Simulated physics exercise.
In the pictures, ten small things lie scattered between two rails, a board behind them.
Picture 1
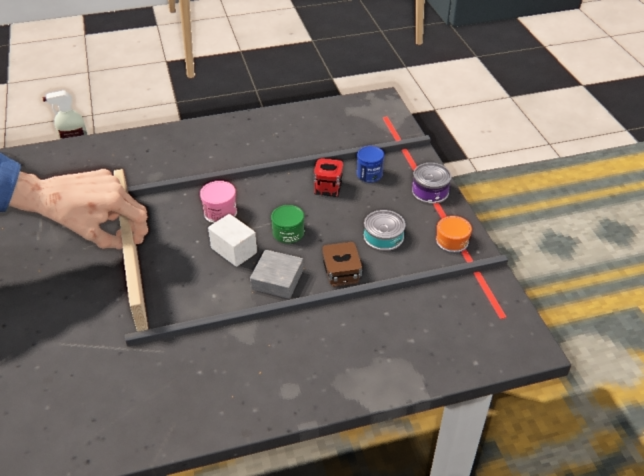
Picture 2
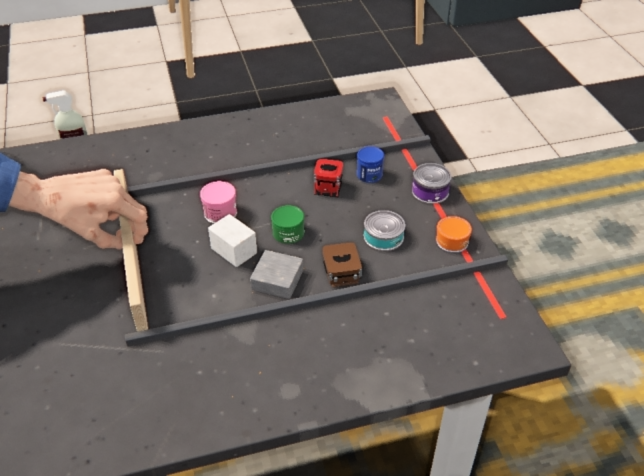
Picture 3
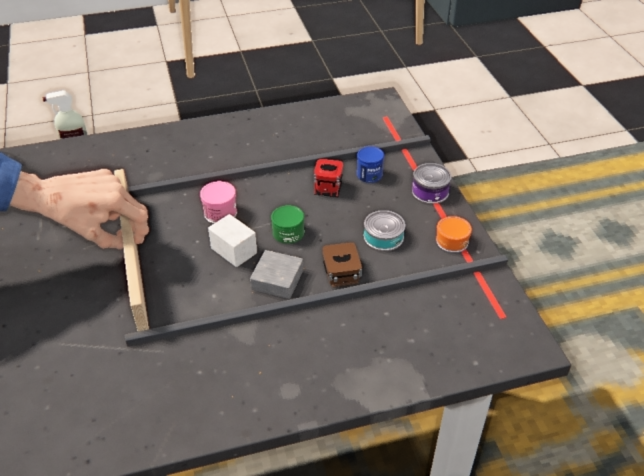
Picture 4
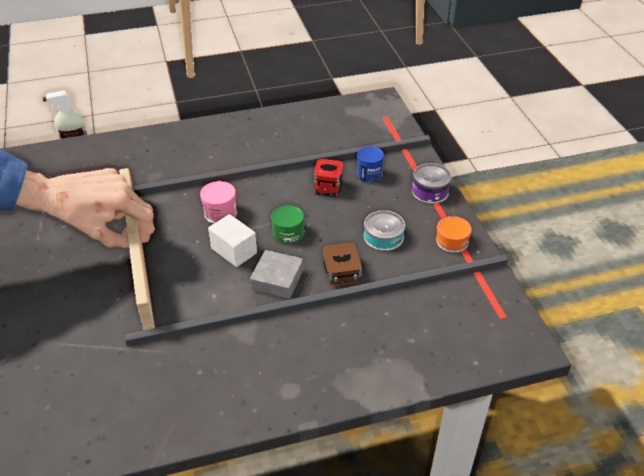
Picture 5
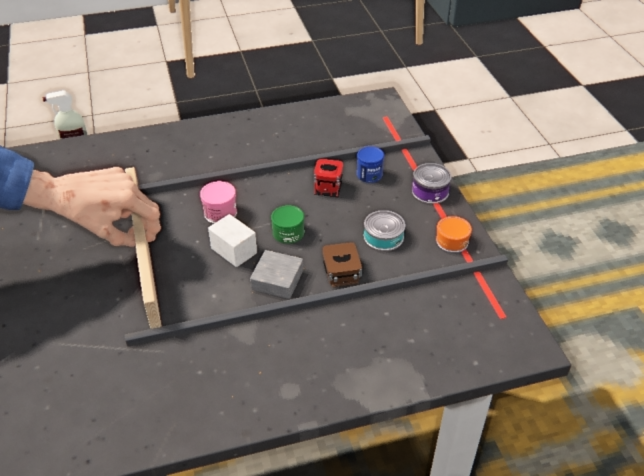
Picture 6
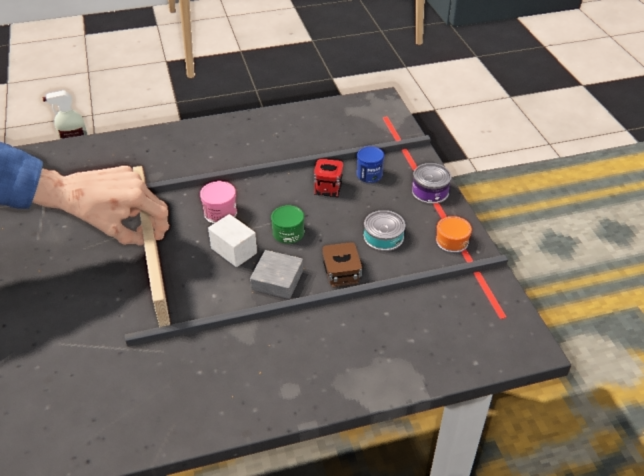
A hand sliding a wooden board slightly rightward between two rails on a dark table, the scattered pots and blocks staying still.
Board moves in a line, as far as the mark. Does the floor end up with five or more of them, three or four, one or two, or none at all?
The floor ends up with five or more.
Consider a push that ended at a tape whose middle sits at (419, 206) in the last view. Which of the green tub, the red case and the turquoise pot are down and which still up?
The green tub is still there; as for the red case, it is still there; and the turquoise pot is no longer there.
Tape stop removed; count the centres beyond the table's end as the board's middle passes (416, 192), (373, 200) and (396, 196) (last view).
4; 0; 1.
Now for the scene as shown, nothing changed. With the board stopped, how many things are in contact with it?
The count in contact is 5.
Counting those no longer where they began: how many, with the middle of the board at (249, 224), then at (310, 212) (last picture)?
First 4 and then 6.
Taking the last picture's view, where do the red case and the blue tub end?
Red case: (430, 160); blue tub: (421, 145).
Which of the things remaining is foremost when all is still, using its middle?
It would be the grey block.
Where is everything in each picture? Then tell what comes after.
The first frame shows purple pot (431, 183); orange pot (453, 235); blue tub (370, 165); board (130, 246); tape (436, 203).
The second frame shows orange pot (453, 235); brown case (342, 266).
The third frame shows blue tub (370, 165); grey block (277, 274).
The fourth frame shows purple pot (431, 183); pink pot (219, 203).
The fifth frame shows orange pot (453, 235); turquoise pot (384, 231).
The sixth frame shows purple pot (431, 183); orange pot (453, 235); blue tub (370, 165); board (150, 242); tape (436, 203).
Early on, none off yet; purple pot at rest near (431, 183); orange pot at rest near (453, 235); blue tub at rest near (370, 165).
Finally, the number that fall off is five or more; lost, green tub, brown case, turquoise pot, orange pot and purple pot.
